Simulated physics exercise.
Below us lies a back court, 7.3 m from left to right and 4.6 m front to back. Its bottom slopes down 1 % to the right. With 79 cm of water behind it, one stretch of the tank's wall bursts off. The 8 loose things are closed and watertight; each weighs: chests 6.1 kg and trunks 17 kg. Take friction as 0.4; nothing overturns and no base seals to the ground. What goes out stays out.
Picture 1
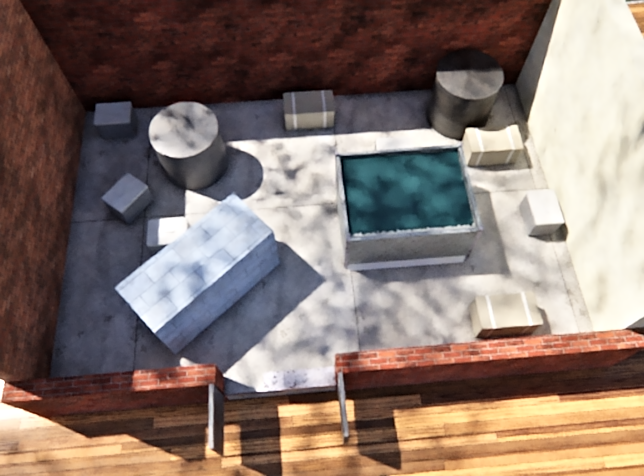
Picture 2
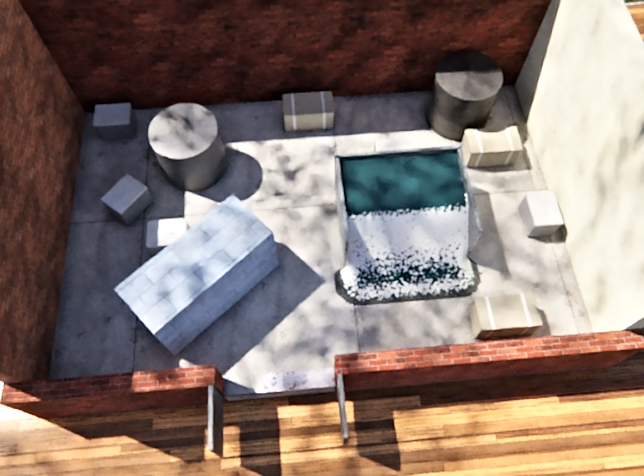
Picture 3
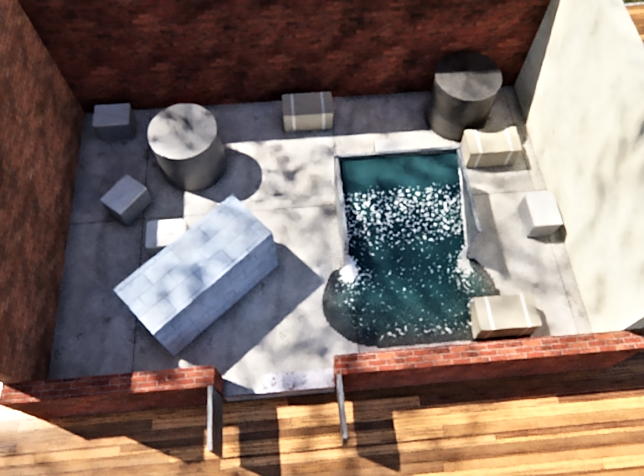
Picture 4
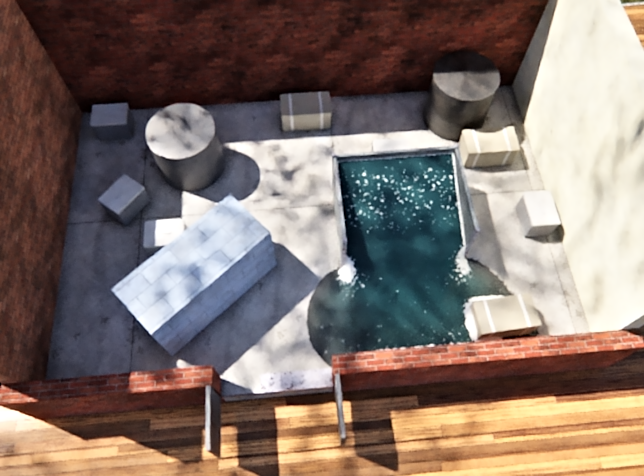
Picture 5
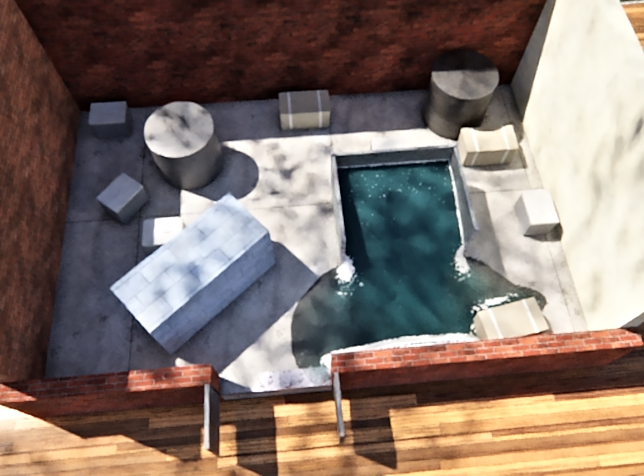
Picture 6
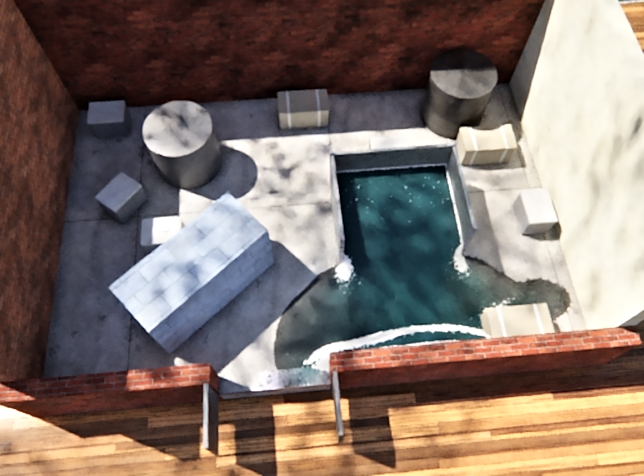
Dark green water burst out of the near side of a raised tank in a brick-walled court, spread across the paving toward the low front wall, and nudged a pale trunk slightly to the right.
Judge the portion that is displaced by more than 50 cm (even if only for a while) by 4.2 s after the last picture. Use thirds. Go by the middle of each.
Share: Not even a third.
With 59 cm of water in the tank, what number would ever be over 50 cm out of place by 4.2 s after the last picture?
Then 2.
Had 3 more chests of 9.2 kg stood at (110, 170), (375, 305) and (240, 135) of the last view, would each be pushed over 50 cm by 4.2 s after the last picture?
In turn: Less, over, under.
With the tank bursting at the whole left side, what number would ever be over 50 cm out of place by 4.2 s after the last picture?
In that case 4 of them.
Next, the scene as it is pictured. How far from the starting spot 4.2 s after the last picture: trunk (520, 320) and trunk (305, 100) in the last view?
In that order: 200 cm, 10 cm.
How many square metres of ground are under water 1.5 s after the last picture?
About 13 m2.
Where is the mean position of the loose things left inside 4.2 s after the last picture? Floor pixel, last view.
Around (321, 166).
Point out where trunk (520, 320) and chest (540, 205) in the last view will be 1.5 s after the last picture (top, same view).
Around (501, 204) and (505, 172).
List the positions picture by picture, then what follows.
In the first picture, a trunk at (508, 310), on the bottom; a chest at (167, 231) rests on the ground; 2.2 m2 under water; 0 of 8 have shifted.
In the second picture, a trunk at (508, 311) rests on the ground; a chest at (166, 232), on the bottom; 3.3 m2 under water; 0 of 8 have shifted.
In the third picture, a trunk at (507, 311), on the bottom; a chest at (166, 233) rests on the ground; 4.6 m2 under water; 0 of 8 have shifted.
In the fourth picture, a trunk at (506, 313) rests on the ground; a chest at (164, 232) rests on the ground; water covers 5.7 m2; 0 of 8 have shifted.
In the fifth picture, a trunk at (513, 320) rests on the ground, 18 cm from its start; a chest at (162, 231) rests on the ground; water covers 6.4 m2; 1 of 8 have shifted.
In the sixth picture, a trunk at (521, 322) rests on the ground, 28 cm from its start; a chest at (161, 230), on the bottom; water covers 7.0 m2; 1 of 8 have shifted.
Then, 0.4 s after the last picture 1 of 8 are over 50 cm from their spots; 0 afloat.
Then, 1.5 s after the last picture 2 of 8 are over 50 cm from their spots; 0 afloat.
Then, 2.8 s after the last picture 2 of 8 are over 50 cm from their spots; 2 afloat.
Then, 4.2 s after the last picture 2 of 8 are over 50 cm from their spots, and 2 have been at some point; 3 afloat.
